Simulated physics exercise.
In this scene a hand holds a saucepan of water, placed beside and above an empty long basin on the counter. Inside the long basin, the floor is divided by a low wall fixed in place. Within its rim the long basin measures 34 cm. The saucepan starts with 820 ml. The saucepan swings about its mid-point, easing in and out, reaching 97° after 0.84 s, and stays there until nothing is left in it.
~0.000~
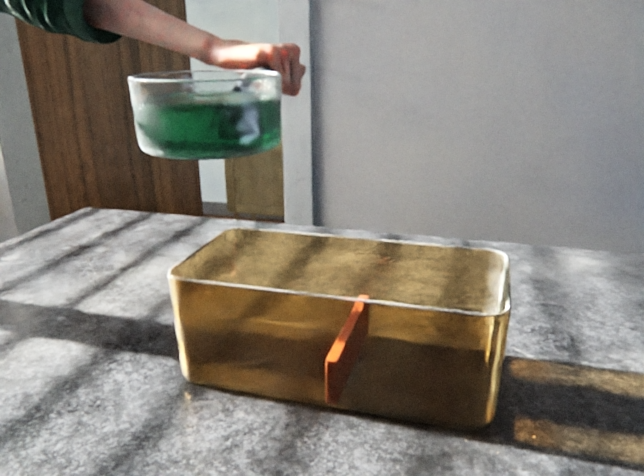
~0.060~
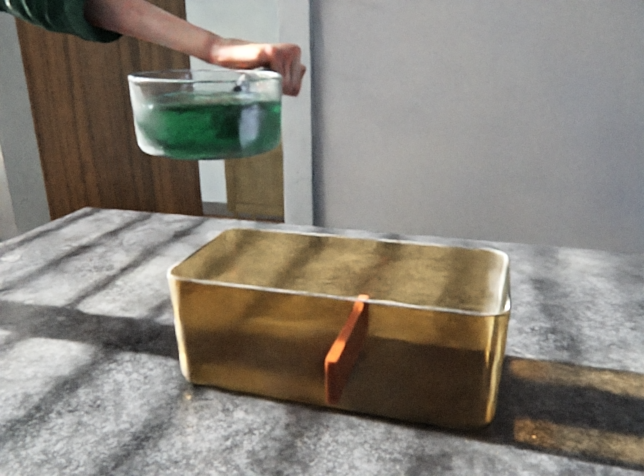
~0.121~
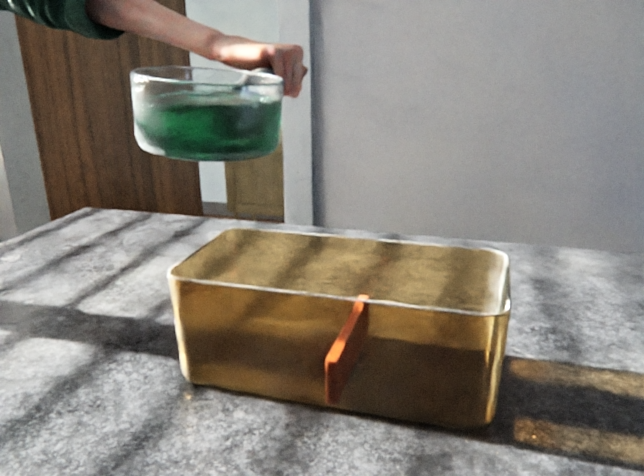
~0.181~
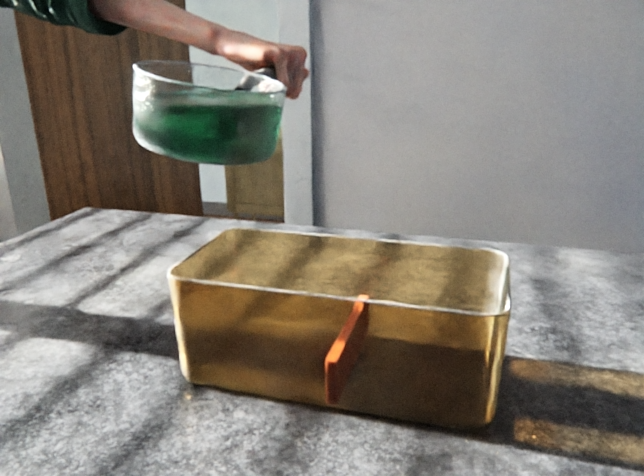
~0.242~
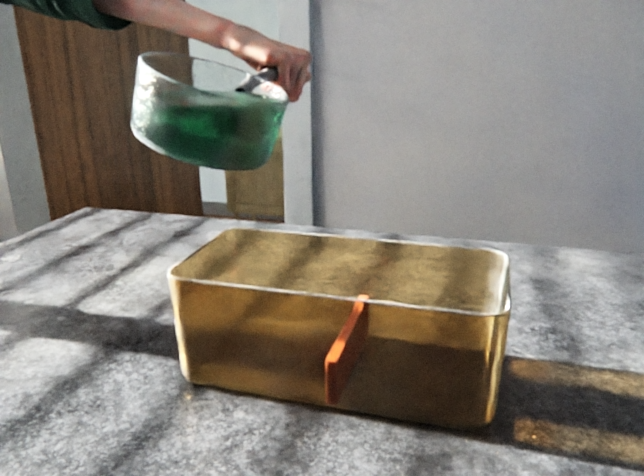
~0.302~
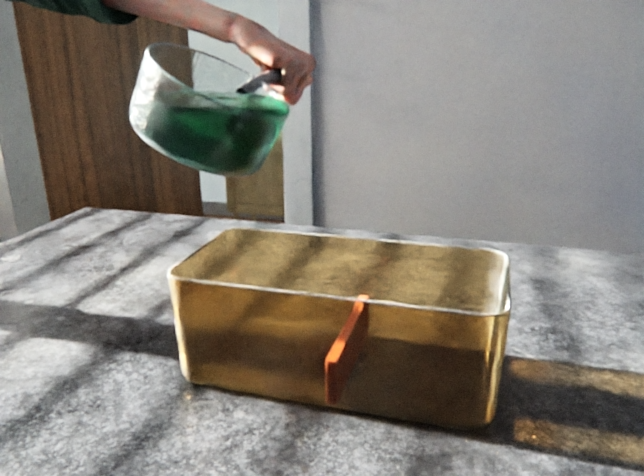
Above a stone-like counter, a hand gradually tilting a clear saucepan of green water rightward beside a still, amber-tinted long basin.
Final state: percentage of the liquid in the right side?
Approximately 32 %.
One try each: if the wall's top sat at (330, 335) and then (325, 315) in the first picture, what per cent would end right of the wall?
First try about 60 %, second try about 60 %.
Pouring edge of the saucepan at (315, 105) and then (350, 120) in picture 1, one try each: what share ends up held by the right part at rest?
Around 65 per cent first, around 95 per cent next.
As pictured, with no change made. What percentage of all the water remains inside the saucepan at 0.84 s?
Roughly 10 per cent.
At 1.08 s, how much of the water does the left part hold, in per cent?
The left part holds some 62 per cent.
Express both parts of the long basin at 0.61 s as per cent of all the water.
Left roughly 12, right roughly 8.
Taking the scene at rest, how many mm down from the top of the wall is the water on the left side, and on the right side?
The left side gives some 32 mm, the right side some 42 mm.
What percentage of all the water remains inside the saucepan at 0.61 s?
Some 38 per cent.
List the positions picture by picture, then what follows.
In the first frame, it leans 0°; its right rim is at (275, 78); the water meets the walls at (151, 97) and (275, 99); the long basin's rim runs from (200, 251) to (508, 282); the wall's top is at (350, 326).
In the second frame, it leans 1°; its right rim is at (276, 80); the water meets the walls at (151, 96) and (275, 100).
In the third frame, it leans 5°; its right rim is at (278, 85); the water meets the walls at (151, 96) and (277, 102).
In the fourth frame, it leans 11°; its right rim is at (280, 93); the water meets the walls at (151, 95) and (279, 102).
In the fifth frame, it leans 19°; its right rim is at (282, 105); the water meets the walls at (150, 96) and (281, 104).
In the sixth frame, it leans 28°; its right rim is at (283, 118); the water meets the walls at (148, 94) and (282, 107); 1 per cent is over the edge.
By 0.61 s the tilt is 81° and 39 per cent is still to pour, 11 is left of the wall and 8 right of it.
By 0.84 s the tilt is 97° and 10 per cent is still to pour, 49 is left of the wall and 31 right of it.
By 1.08 s the tilt is 97° and 2 per cent is still to pour, 63 is left of the wall and 31 right of it.
By 1.34 s the tilt is 97° and 0 per cent is still to pour, 66 is left of the wall and 32 right of it.
At rest 67 per cent lies left of the wall, 32 right of it and 1 outside.
